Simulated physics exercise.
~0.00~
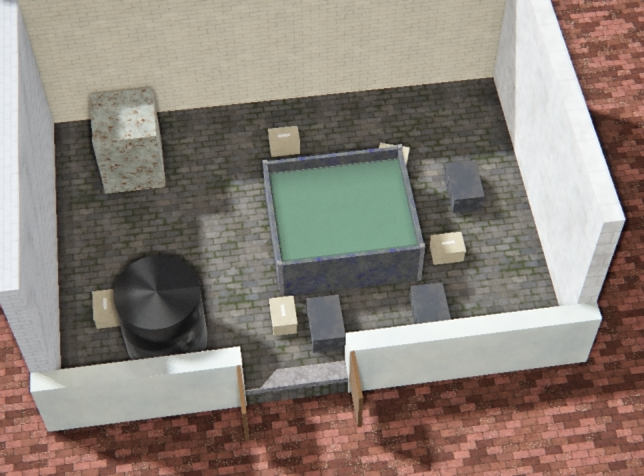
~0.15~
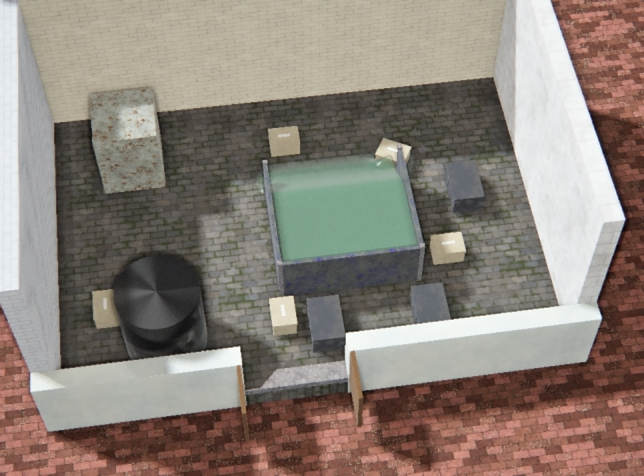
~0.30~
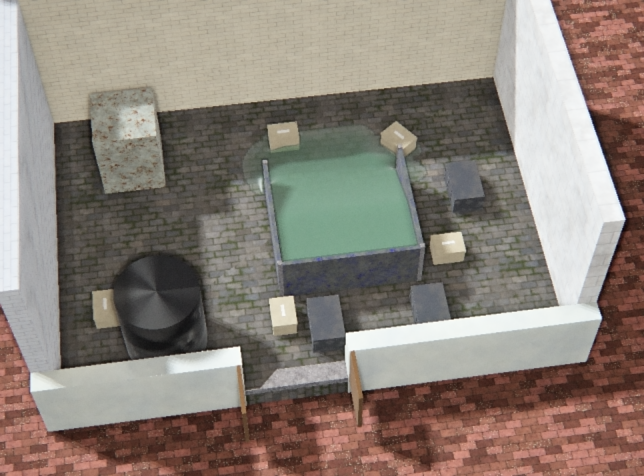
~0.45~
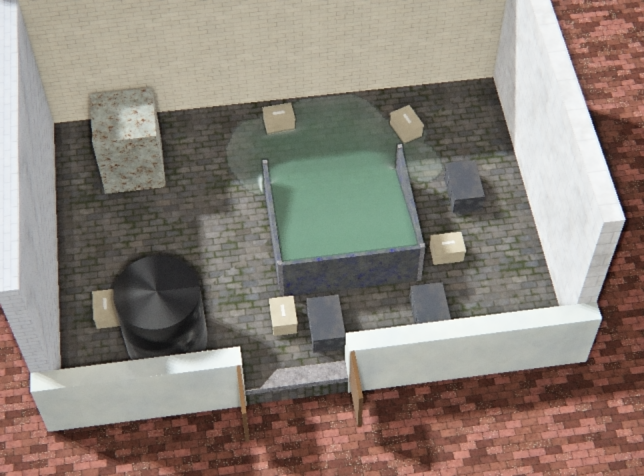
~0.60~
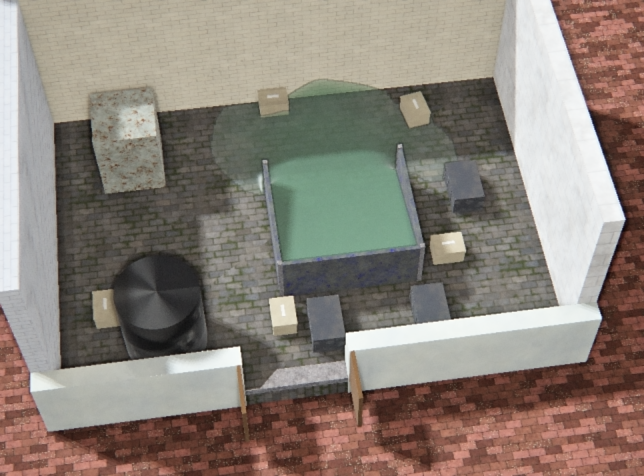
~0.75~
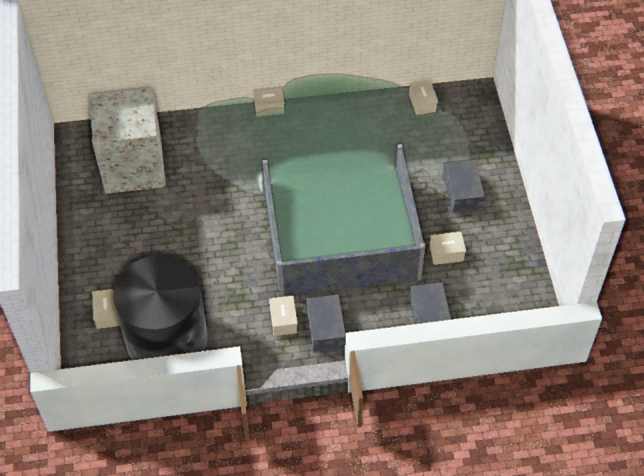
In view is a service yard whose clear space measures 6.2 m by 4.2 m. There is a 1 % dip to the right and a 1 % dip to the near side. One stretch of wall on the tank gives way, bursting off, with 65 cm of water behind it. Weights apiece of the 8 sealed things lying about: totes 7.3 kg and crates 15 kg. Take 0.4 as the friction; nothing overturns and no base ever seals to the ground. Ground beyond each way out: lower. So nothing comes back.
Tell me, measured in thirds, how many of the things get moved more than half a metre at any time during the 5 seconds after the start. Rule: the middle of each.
That would be between one and two thirds of them.
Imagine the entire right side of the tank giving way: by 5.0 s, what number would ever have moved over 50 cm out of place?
Result: 6.
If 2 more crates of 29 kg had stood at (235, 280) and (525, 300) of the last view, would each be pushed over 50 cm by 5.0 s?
One by one I'd say not that far and farther than that.
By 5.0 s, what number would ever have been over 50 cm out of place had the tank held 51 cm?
It would come to 3 of them.
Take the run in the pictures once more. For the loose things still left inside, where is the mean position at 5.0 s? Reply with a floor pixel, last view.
About (307, 308).
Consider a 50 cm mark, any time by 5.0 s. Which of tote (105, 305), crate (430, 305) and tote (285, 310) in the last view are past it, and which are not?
In order: Farther, farther and not as far.
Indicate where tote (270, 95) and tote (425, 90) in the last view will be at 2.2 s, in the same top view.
Roughly (96, 118), then roughly (498, 157).
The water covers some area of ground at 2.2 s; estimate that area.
That flooded area is roughly 12.0 m2.
After 1.1 s 2 of 8 are over 50 cm from their spots; 1 afloat.
After 2.2 s 2 of 8 are over 50 cm from their spots; 1 afloat.
After 3.5 s 2 of 8 are over 50 cm from their spots; 1 afloat.
After 5.0 s 4 of 8 are over 50 cm from their spots, and 4 have been at some point; 3 afloat.
